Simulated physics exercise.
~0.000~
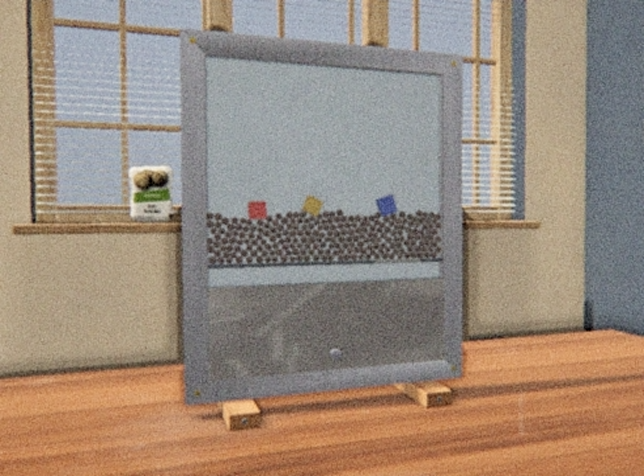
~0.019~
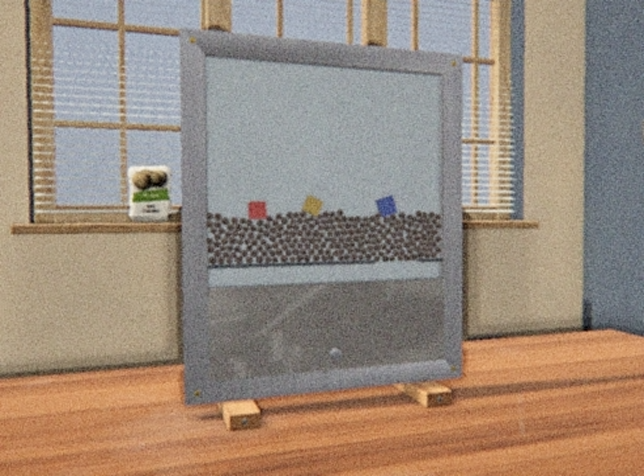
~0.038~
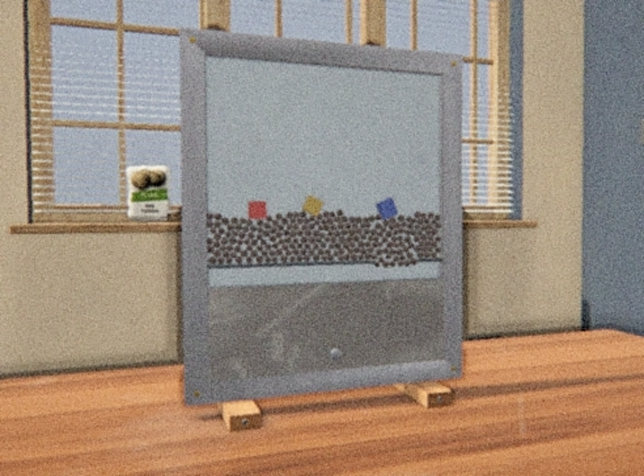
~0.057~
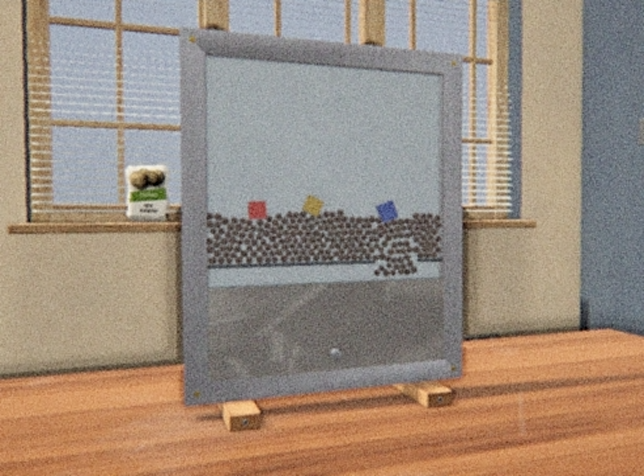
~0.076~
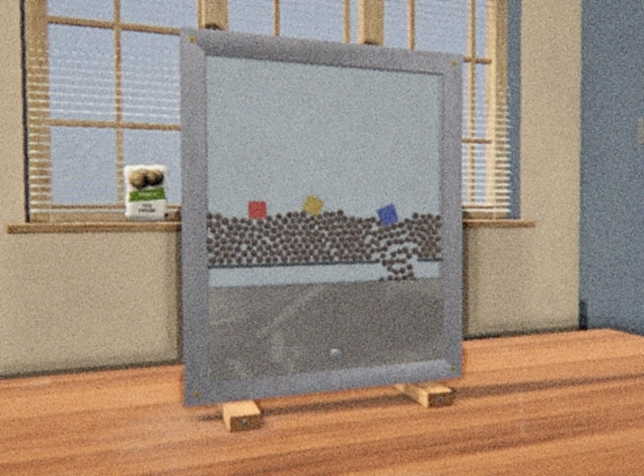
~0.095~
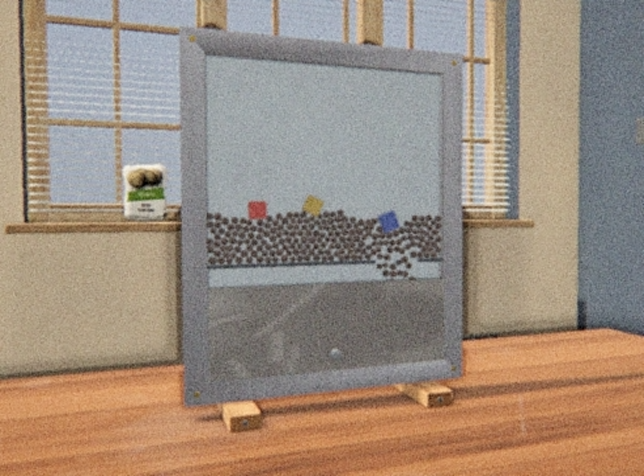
Dark beads pour down through a gap below the blue block, which sinks slightly.
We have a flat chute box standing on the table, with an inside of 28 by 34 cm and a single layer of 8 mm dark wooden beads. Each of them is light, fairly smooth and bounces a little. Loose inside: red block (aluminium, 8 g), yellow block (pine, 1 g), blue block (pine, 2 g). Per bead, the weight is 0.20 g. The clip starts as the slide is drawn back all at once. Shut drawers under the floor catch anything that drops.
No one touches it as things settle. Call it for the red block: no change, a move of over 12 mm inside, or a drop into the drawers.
No change.
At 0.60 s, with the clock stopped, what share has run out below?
Around 40 in a hundred at that time.
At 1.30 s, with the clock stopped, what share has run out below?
About 45 in a hundred.
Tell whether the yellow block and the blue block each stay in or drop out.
Result - yellow: Retained, blue: Escaped.
After 0.24 s, 25 % are out; red block moved 0.0 cm; yellow block moved 0.2 cm tilted 29°; blue block below the floor.
After 0.60 s, 40 % are out; red block moved 0.0 cm; yellow block moved 1.9 cm tilted 42°; blue block below the floor.
After 1.30 s, 45 % are out; red block moved 0.0 cm; yellow block moved 5.1 cm tilted 84°; blue block below the floor.
Settled by 1.5 s, 45 % are out; red block moved 0.0 cm; yellow block moved 5.1 cm tilted 84°; blue block below the floor.
